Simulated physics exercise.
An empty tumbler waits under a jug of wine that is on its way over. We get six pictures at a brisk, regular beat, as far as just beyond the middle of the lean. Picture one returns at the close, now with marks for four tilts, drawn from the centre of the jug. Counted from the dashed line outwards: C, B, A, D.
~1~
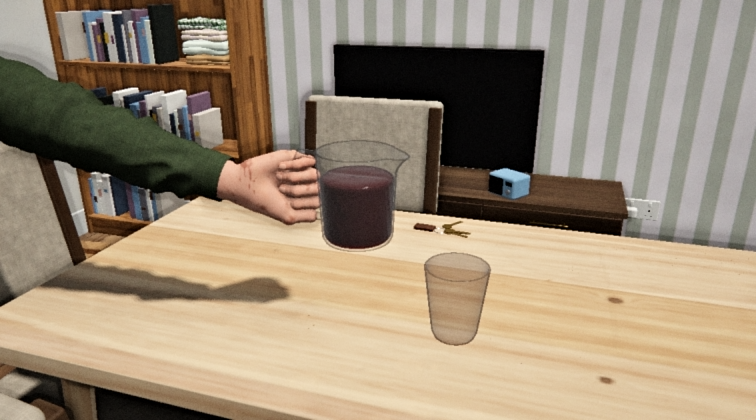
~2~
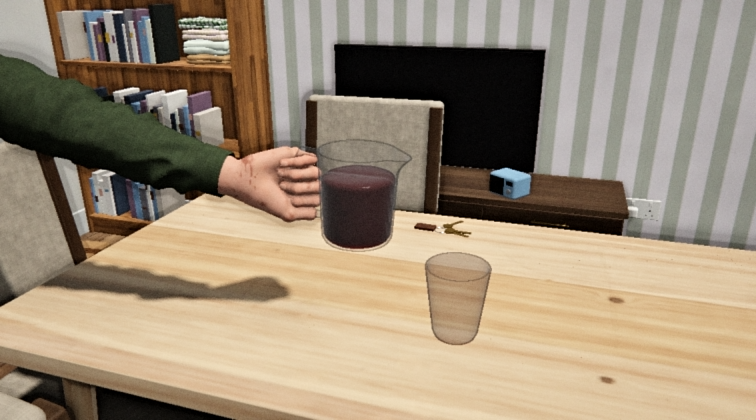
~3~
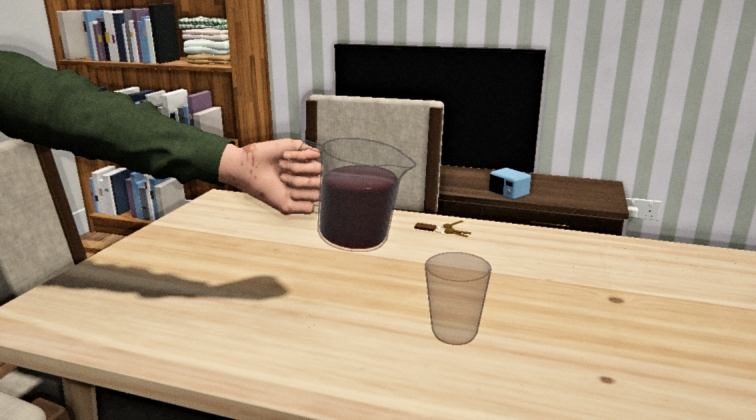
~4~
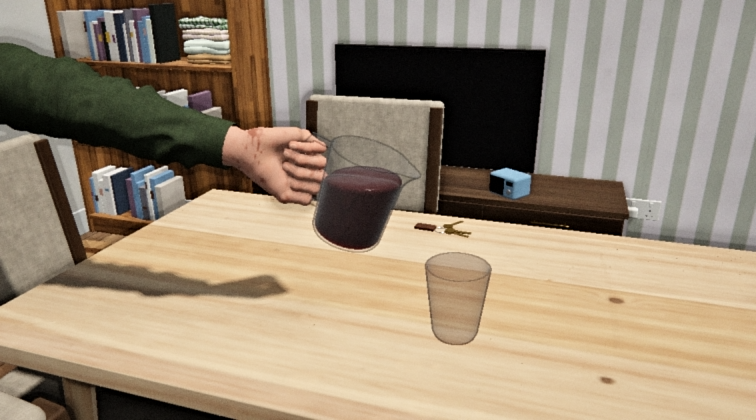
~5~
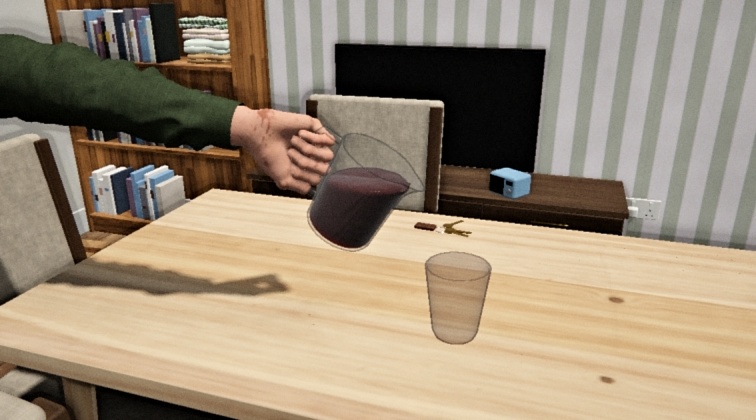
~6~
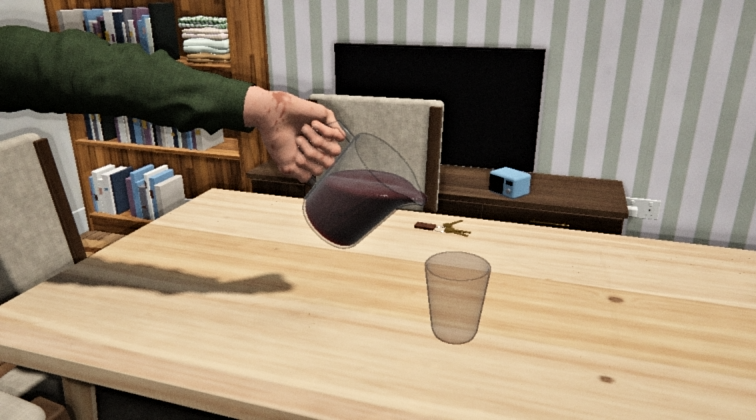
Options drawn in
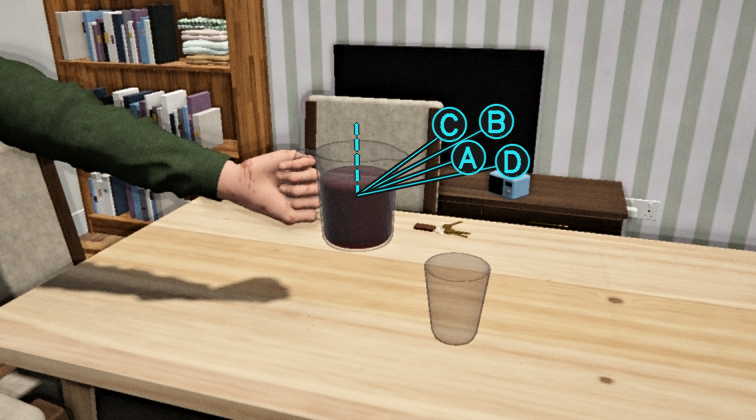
The video shows a hand in a green sleeve holding a clear jug of dark red liquid above a wooden table, slowly tilting it rightward near an empty glass tumbler, with no liquid leaving the jug.
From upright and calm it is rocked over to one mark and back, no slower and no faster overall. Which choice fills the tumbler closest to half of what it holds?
The answer is tilt B.
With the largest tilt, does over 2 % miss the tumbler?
Yes.
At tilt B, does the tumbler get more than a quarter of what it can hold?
Yes, clearly.
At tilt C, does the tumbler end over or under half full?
Under half.
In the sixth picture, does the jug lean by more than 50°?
No.
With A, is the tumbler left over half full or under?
Over half.
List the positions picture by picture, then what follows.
Upright, lip at (408, 157); rim of the tumbler round (457, 266); nothing has left yet.
Tipped about 2°, lip at (410, 159); nothing has left yet.
Tipped about 8°, lip at (414, 165); nothing has left yet.
Tipped about 18°, lip at (419, 176); nothing has left yet.
Tipped about 30°, lip at (423, 189); nothing has left yet.
Tipped about 42°, lip at (423, 203); nothing has left yet.
On the marked copy, A at (451, 161); B at (482, 130); C at (437, 137); D at (496, 166).
Choosing A, the tumbler ends with about 72 % of what it can hold.
Choosing B, the tumbler ends with about 50 % of what it can hold.
Choosing C, the tumbler ends with about 31 % of what it can hold.
Choosing D, the tumbler ends with about 81 % of what it can hold; 9 % of the wine is spilt.
